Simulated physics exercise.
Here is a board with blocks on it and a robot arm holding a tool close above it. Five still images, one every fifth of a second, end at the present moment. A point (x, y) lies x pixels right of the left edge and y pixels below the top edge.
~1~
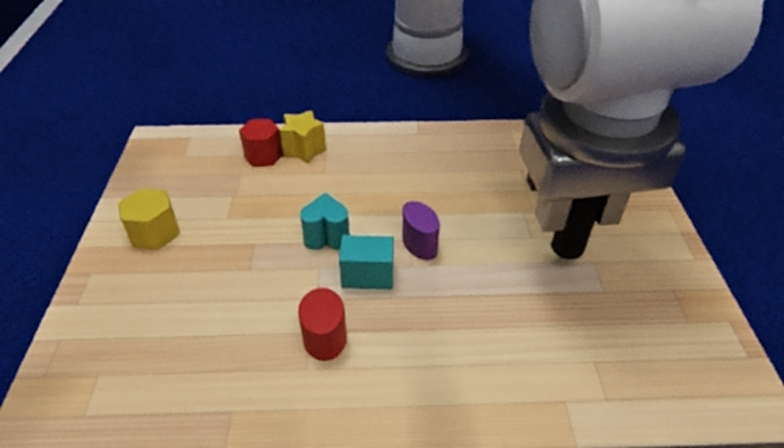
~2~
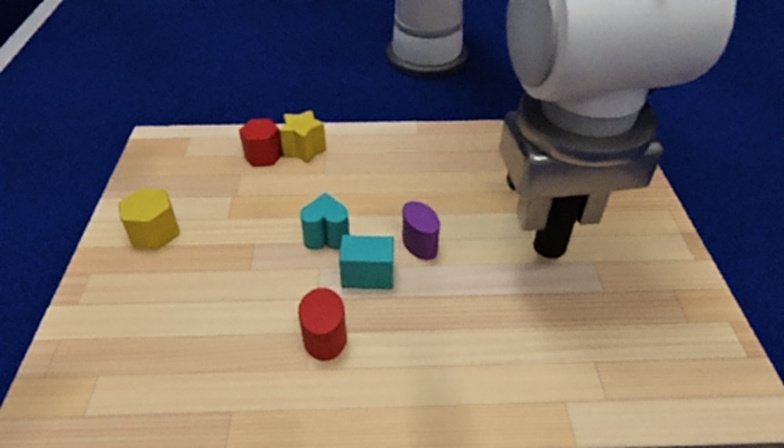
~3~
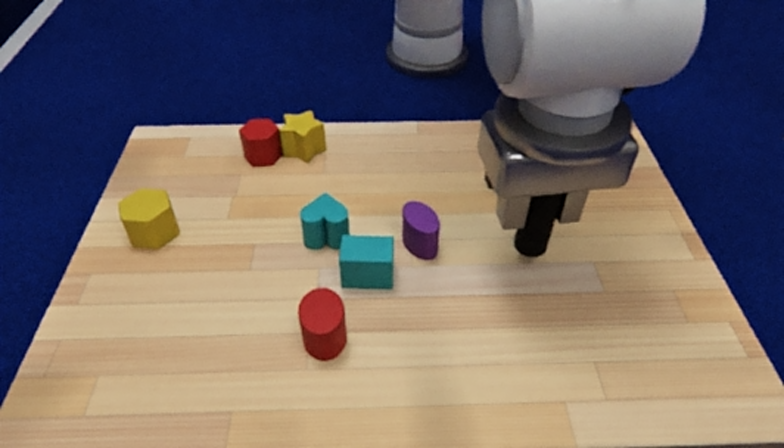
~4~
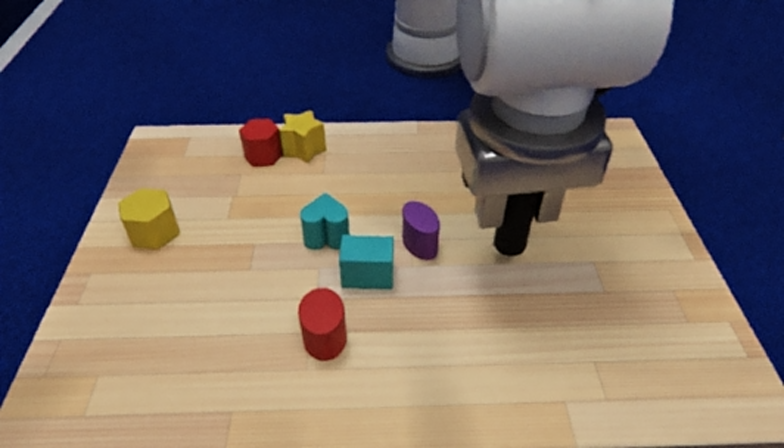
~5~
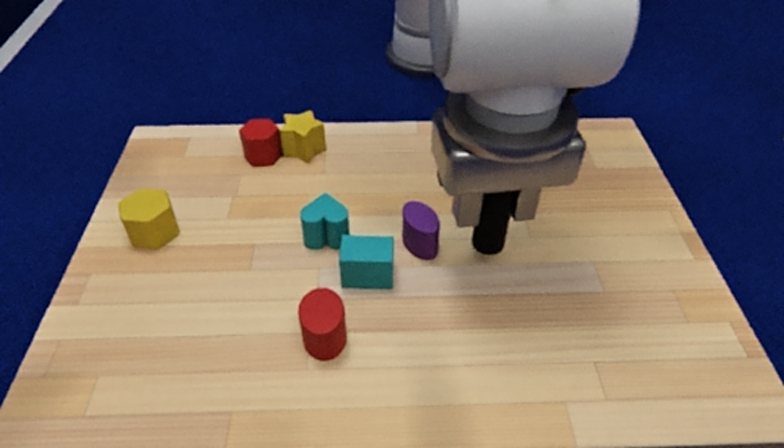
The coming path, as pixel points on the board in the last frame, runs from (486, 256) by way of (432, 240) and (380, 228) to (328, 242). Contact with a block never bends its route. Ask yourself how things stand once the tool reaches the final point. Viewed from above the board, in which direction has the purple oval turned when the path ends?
It spins clockwise.
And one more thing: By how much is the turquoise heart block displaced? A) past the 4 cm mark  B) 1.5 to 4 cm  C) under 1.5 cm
Option A.
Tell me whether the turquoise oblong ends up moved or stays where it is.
From what I can tell, it will keep its place.
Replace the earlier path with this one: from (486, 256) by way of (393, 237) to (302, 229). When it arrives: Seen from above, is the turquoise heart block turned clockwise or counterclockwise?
Verdict: Counterclockwise.
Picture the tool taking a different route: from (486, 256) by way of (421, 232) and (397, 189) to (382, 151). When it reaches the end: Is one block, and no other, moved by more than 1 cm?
Answer: Yes.
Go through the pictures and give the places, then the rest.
The first picture shows tool's lower end (568, 248); turquoise heart block (324, 209); turquoise oblong (367, 248); purple oval (421, 216).
The second picture shows tool (550, 247); blocks still.
The third picture shows tool (530, 246); blocks still.
The fourth picture shows tool (510, 245); blocks still.
The fifth picture shows tool (488, 244); turquoise heart block (324, 209); turquoise oblong (367, 248); purple oval (421, 216).
On the path given first. One third of the way, tool (433, 227); purple oval (399, 211).
Two thirds of the way, tool (379, 216); turquoise heart block (310, 211); purple oval (344, 203), turned 15° anticlockwise.
At the end, tool (327, 229); turquoise heart block (260, 220), turned 15° clockwise; turquoise oblong still; purple oval (294, 208), turned 25° clockwise.
